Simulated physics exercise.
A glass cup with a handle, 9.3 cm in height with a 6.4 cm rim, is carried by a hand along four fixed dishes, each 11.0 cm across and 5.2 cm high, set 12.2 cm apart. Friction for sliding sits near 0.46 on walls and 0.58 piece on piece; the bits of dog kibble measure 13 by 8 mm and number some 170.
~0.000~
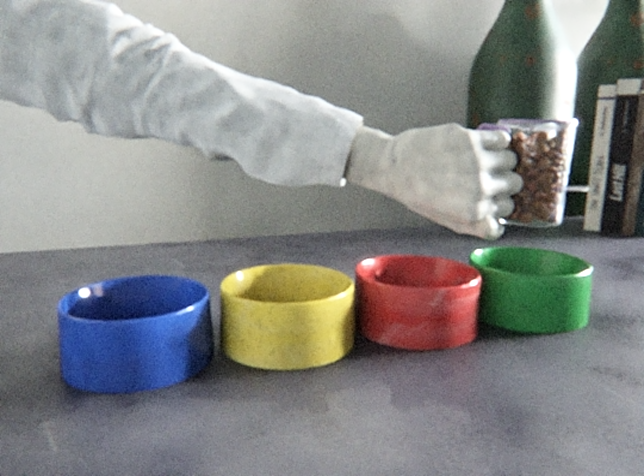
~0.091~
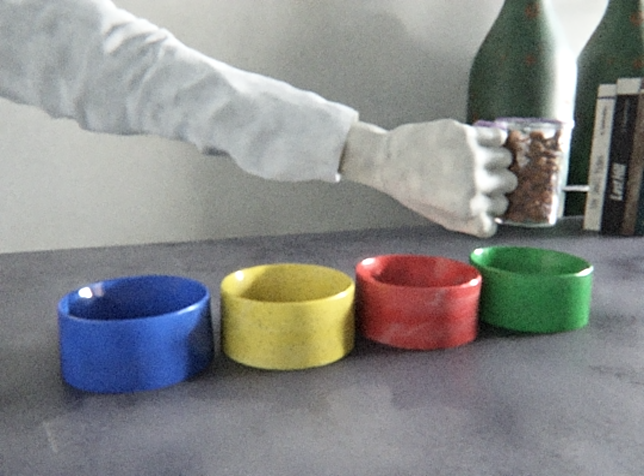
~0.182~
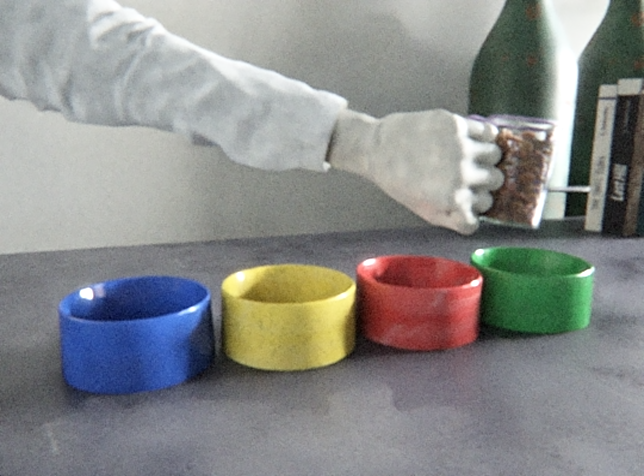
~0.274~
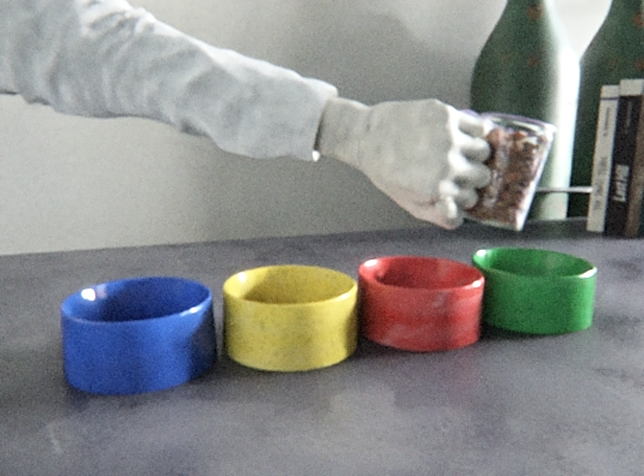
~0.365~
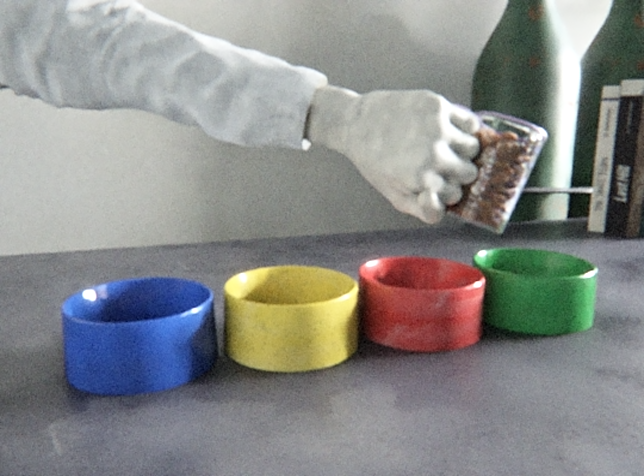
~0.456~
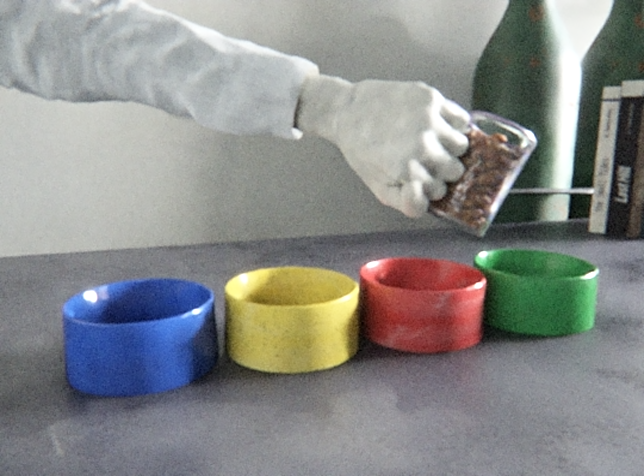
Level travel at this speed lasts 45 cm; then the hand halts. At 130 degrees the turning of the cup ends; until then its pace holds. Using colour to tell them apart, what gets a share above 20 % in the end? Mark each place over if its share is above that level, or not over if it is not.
Red: Not over, blue: Not over, green: Not over, yellow: Over, counter: Not over.
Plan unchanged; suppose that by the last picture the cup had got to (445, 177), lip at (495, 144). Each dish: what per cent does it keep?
Then red 0, blue 100, green 0, and yellow 0.
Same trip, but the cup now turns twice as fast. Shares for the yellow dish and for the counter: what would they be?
Yellow 0, counter 0.
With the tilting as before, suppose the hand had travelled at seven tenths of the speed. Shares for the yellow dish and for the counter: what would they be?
The shares would then be yellow 20 and counter 20.
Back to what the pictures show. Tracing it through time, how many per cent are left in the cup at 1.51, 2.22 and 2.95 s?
At the three moments: 90, 0 and 0 percent.
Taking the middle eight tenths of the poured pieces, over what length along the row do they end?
Roughly 8 centimetres.
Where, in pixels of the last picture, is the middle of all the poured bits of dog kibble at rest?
Close to pixel (286, 325).
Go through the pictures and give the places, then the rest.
Cup at (532, 172), tilt 0 degrees, lip at (565, 122), moved 0.0 cm; middle of the pieces at (530, 178); green dish at (529, 261); red dish at (417, 271); yellow dish at (287, 283); blue dish at (136, 297), in the first frame.
Cup at (527, 171), tilt 2 degrees, lip at (562, 123), moved 0.6 cm; middle of the pieces at (525, 178), in the second frame.
Cup at (515, 172), tilt 9 degrees, lip at (554, 127), moved 2.0 cm; middle of the pieces at (513, 179), in the third frame.
Cup at (503, 174), tilt 15 degrees, lip at (545, 133), moved 3.6 cm; middle of the pieces at (500, 180), in the fourth frame.
Cup at (490, 175), tilt 21 degrees, lip at (536, 139), moved 5.1 cm; middle of the pieces at (486, 181), in the fifth frame.
Cup at (476, 176), tilt 28 degrees, lip at (525, 146), moved 6.6 cm; middle of the pieces at (472, 182); green dish at (534, 264); red dish at (421, 274); yellow dish at (292, 286); blue dish at (141, 300). The cup turns about 70 degrees a second and travels 17 cm a second, in the sixth frame.
After 1.51 s, tilt 102 degrees; cup holds 90 %, red 5 %.
After 2.22 s, tilt 130 degrees; cup holds 0 %, red 5 %, yellow 90 %.
Then, at 2.95 s, tilt 130 degrees; cup holds 0 %, red 5 %, yellow 90 %.
In the end, at 3.2 s, red 5 %, blue 0 %, green 0 %, yellow 90 %, counter 5 %.
